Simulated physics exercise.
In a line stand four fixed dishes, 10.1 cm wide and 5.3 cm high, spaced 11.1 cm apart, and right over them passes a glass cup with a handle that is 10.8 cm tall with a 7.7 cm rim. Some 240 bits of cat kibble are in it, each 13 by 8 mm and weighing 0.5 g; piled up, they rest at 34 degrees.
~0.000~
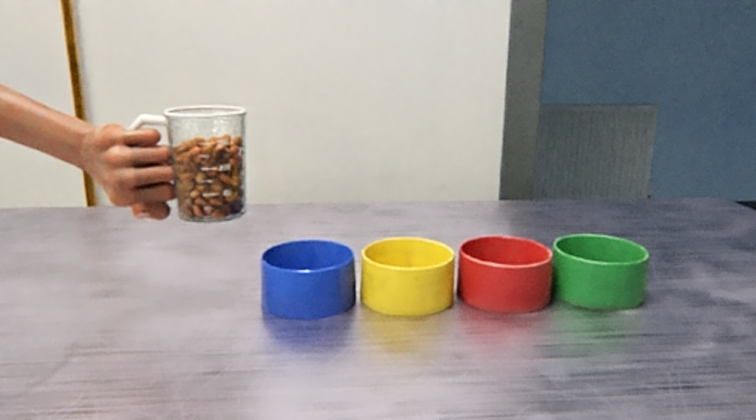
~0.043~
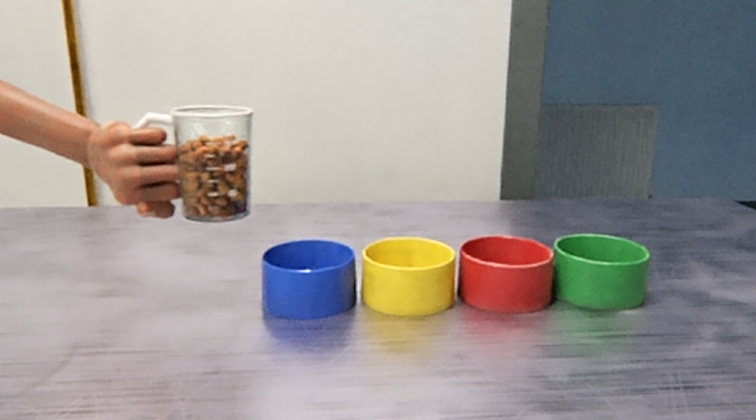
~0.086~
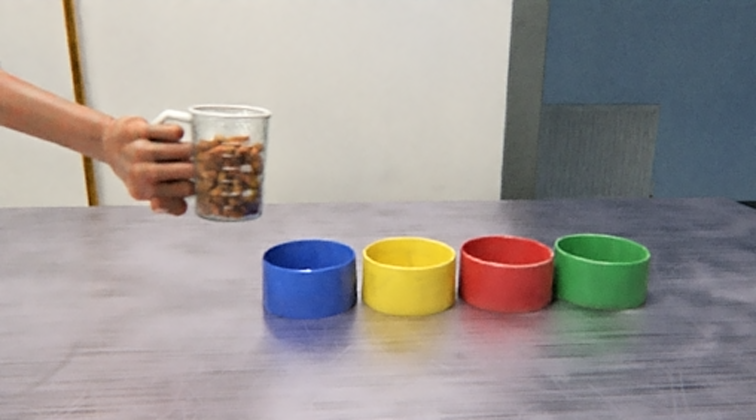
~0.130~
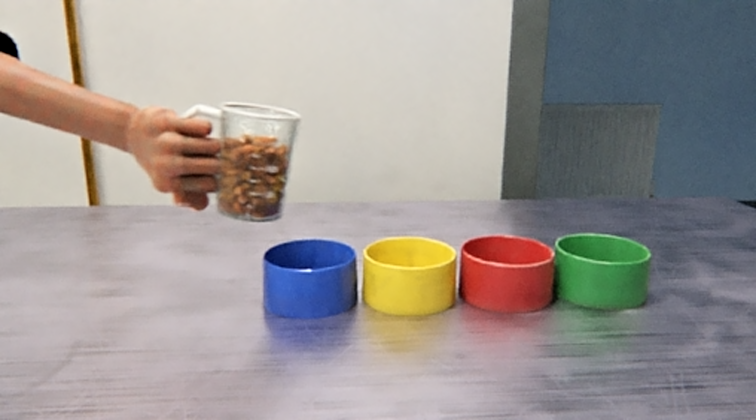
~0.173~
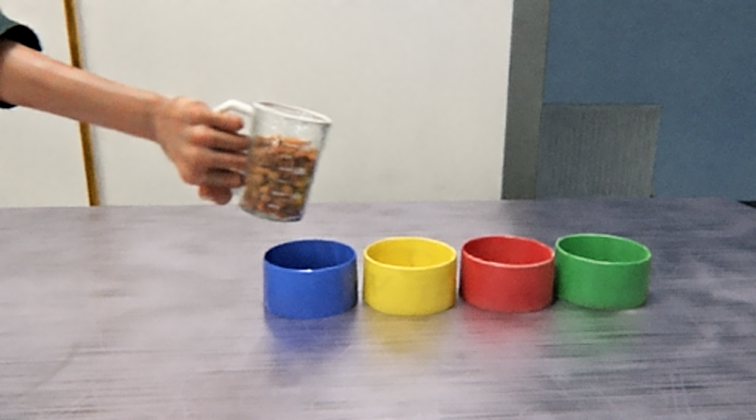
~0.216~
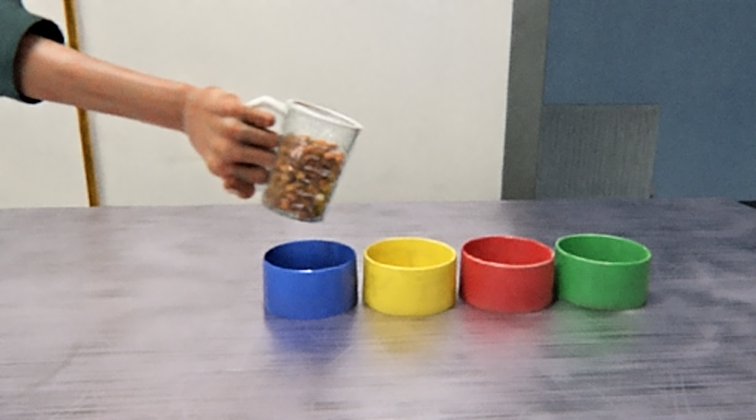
Hand carrying a clear handled cup of brown kibble rightward, tilting it gradually above a row of four coloured dishes.
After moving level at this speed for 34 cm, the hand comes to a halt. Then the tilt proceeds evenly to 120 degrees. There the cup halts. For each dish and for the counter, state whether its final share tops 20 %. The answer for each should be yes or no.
Red - no, blue - no, green - yes, yellow - no, counter - no.
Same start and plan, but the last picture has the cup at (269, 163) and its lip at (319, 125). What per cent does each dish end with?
Kept per dish: Red = 0, blue = 0, green = 100, yellow = 0.
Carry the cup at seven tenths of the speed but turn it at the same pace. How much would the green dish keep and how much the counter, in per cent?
The shares would then be green 90 and counter 10.
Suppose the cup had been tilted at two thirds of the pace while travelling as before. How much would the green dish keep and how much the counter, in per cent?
It would be green 90 and counter 10.
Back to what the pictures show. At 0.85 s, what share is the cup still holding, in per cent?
Roughly 85 percent.
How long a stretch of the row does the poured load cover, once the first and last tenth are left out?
Close to 6 centimetres along the dishes.
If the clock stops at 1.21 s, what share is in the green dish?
I'd say around 45 per cent.
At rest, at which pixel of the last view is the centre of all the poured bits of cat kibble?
My guess is close to (591, 273).
Then, at 0.59 s, tilt 68 degrees; cup holds 100 %.
After 0.85 s, tilt 101 degrees; cup holds 85 %, green 10 %.
Then, at 1.21 s, tilt 120 degrees; cup holds 40 %, green 45 %.
By 2.2 s all is still; red 0 %, blue 0 %, green 90 %, yellow 0 %, counter 10 %.
